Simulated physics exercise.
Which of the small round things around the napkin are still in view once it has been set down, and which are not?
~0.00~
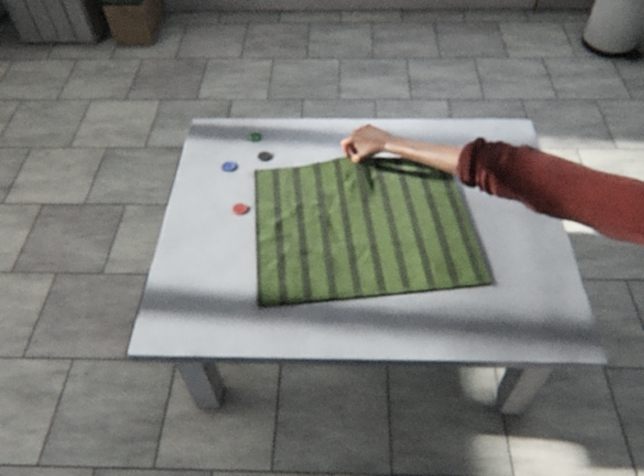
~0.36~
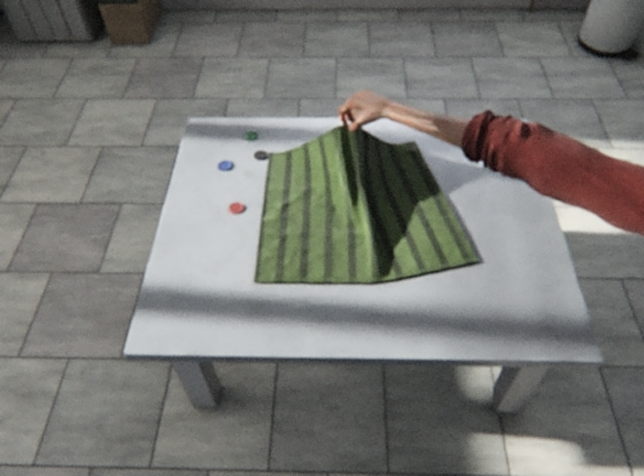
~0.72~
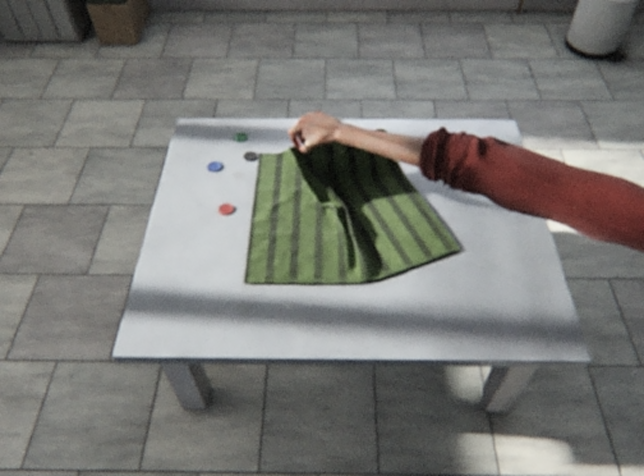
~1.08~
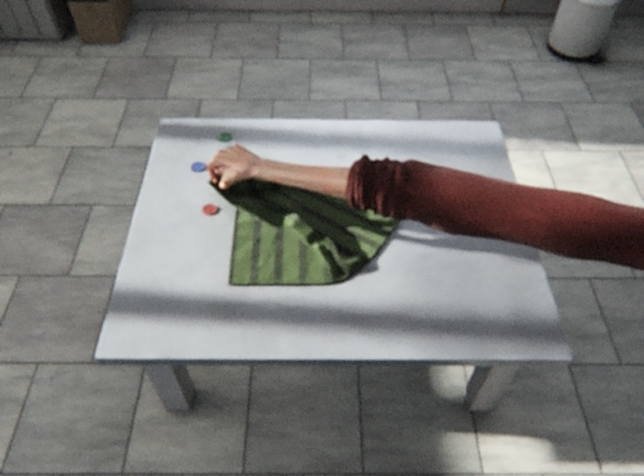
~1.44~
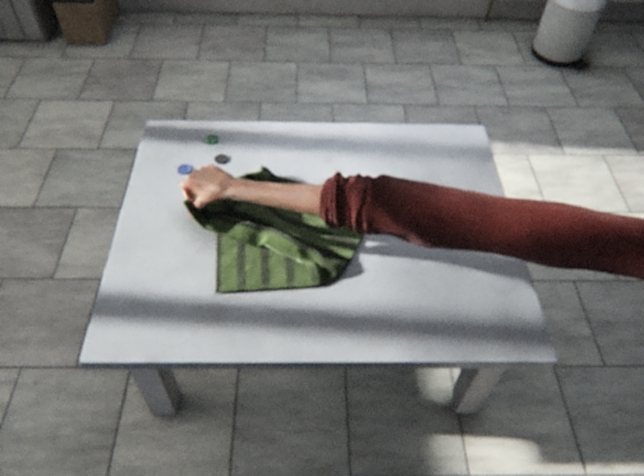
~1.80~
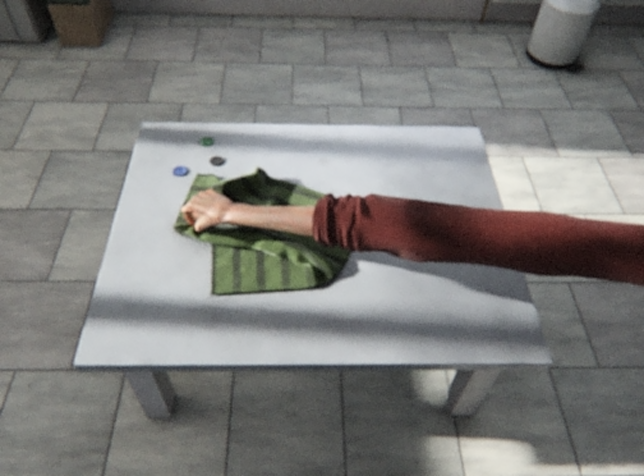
The green lid, the black lid and the blue token are still in the open, while the red token is hidden under the napkin.
